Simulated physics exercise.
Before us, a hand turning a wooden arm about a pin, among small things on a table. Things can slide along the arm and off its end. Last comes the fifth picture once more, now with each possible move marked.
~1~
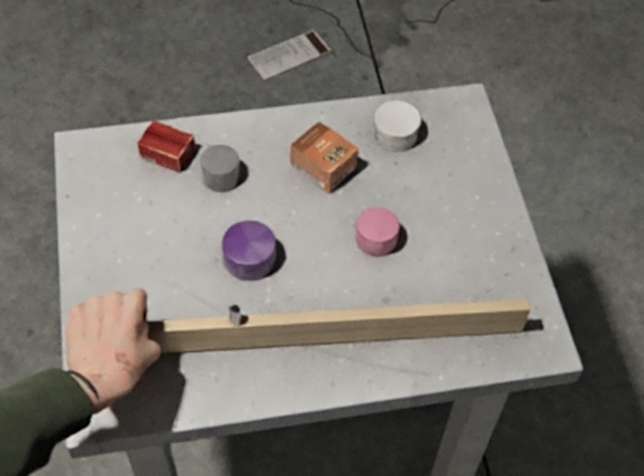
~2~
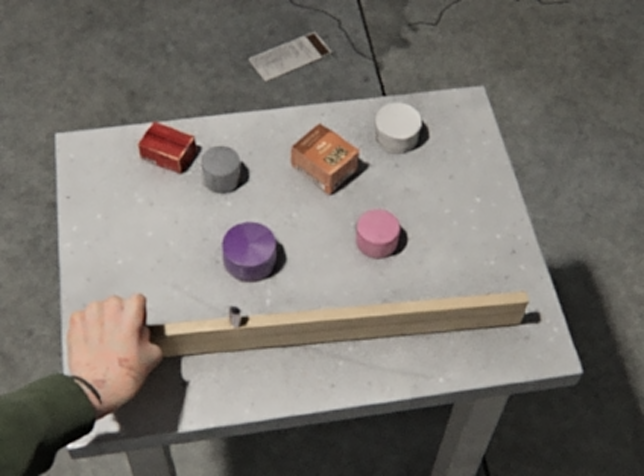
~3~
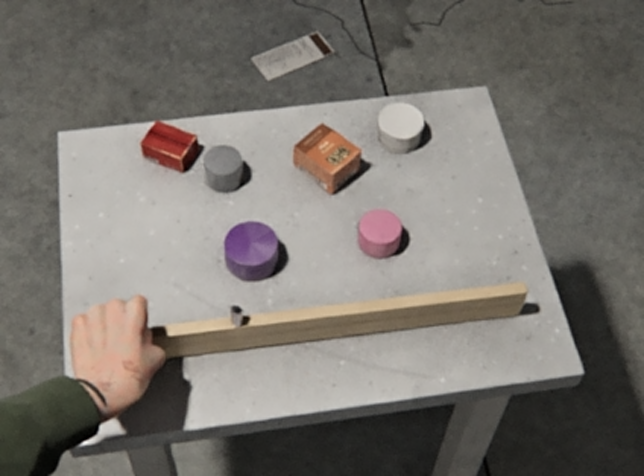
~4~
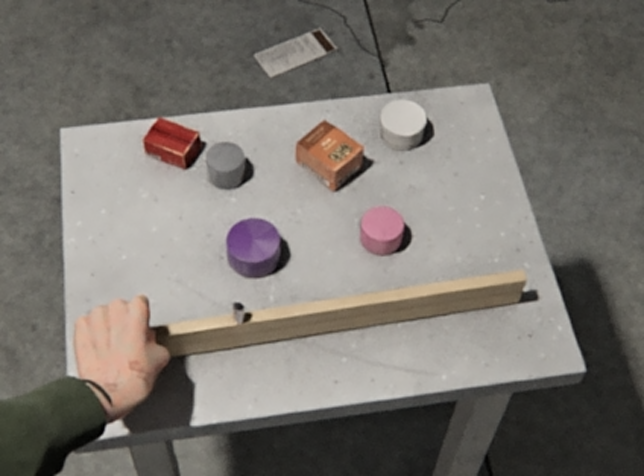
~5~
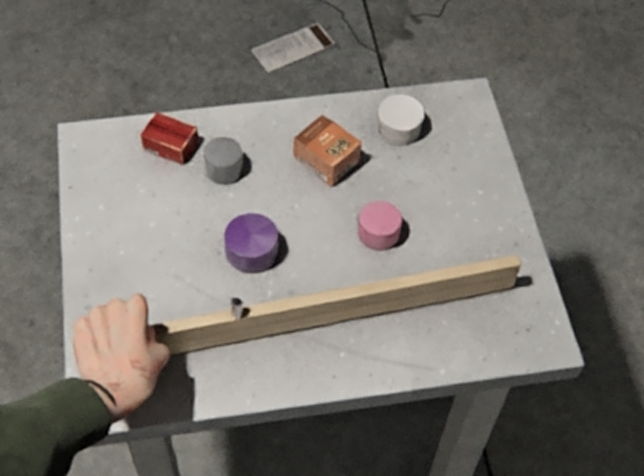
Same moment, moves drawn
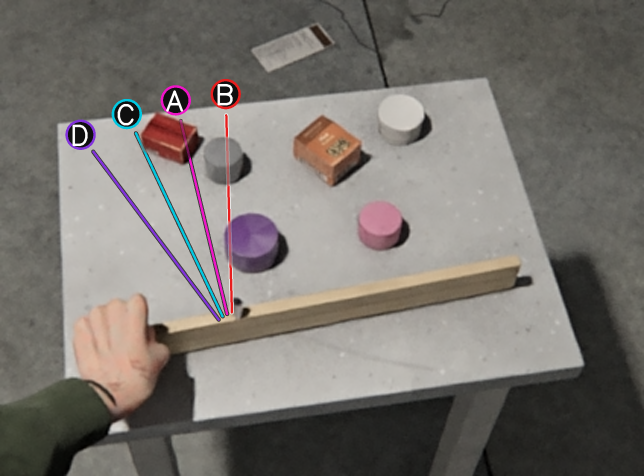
At the start, a hand holds the left end of a wooden arm lying across the near part of a pale table, with tins, a red box and an orange packet beyond it. The hand then turns the arm slightly, its right end swinging a little away toward the pink tin, while the objects stay in place.
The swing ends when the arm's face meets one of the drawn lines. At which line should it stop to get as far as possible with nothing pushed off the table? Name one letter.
C is the last safe line.
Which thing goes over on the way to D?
The red box goes over.
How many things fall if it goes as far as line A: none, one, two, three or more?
By then, none.
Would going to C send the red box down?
By then, no.
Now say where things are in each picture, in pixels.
In the first frame, grey pot (221, 168); orange packet (324, 156); purple tin (249, 250).
In the second frame, arm (389, 308); pink tin (378, 234).
In the third frame, arm (389, 303); red box (170, 146).
In the fourth frame, arm (390, 295); orange packet (329, 155).
In the fifth frame, arm (387, 285); pink tin (380, 226); white jar (400, 120); red box (170, 138).
On the marked copy, A at (202, 212); B at (229, 208); C at (177, 220); D at (153, 231).
Taking C. A third of the way, arm (337, 217); pink tin (344, 192); red box (170, 138).
Two thirds of the way, arm (252, 188); red box (164, 135); orange packet (235, 128).
When it is over, arm (181, 198); red box (81, 155); grey pot (100, 193); nothing has fallen.
As for the rest, A is safe but short; B is safe but short; D drops the red box.
